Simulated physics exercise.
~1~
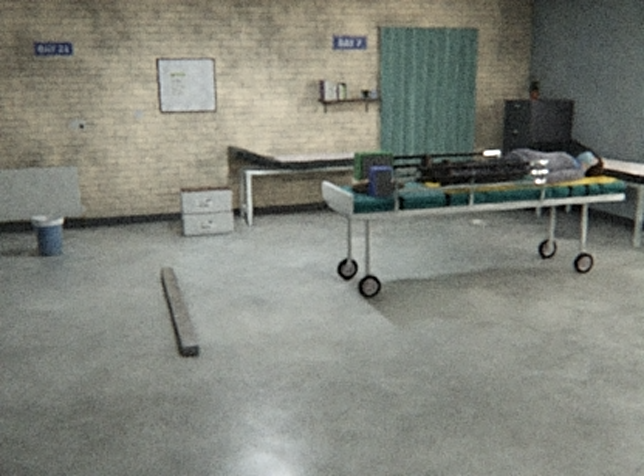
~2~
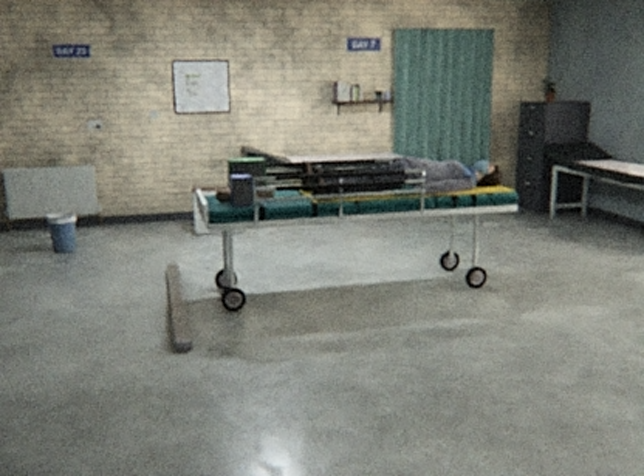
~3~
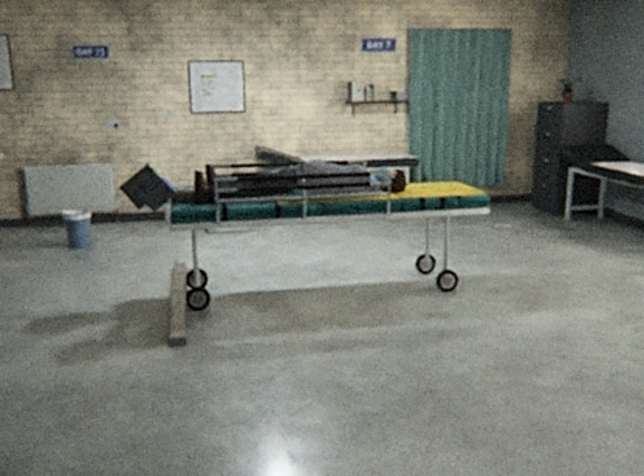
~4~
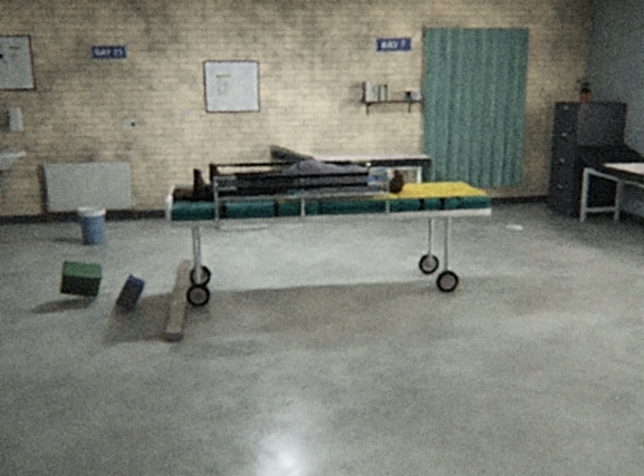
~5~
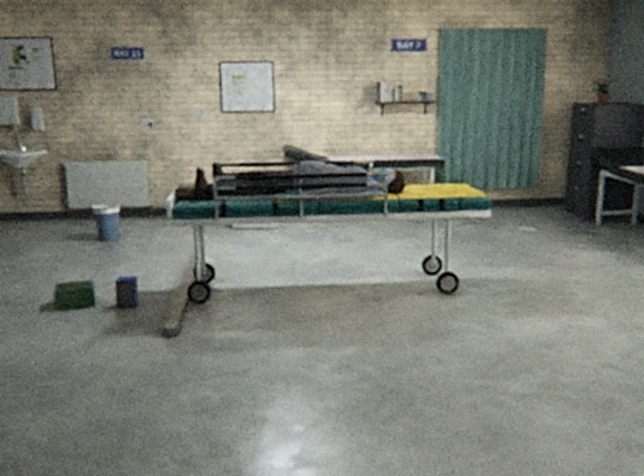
The clip opens in a brick-walled hospital room, where a trolley carries a person lying down, with a green box-shaped monitor and a blue pump near its left end. It rolls left toward a low sill on the floor as the view drifts slightly sideways. The wheels meet the sill and the trolley stops, while the person slides toward the foot end and the monitor and pump pitch off. Both tumble to the floor beyond the sill. At the end, the green monitor rests on its side beside the upright blue pump, and the person remains aboard, feet just short of the edge.
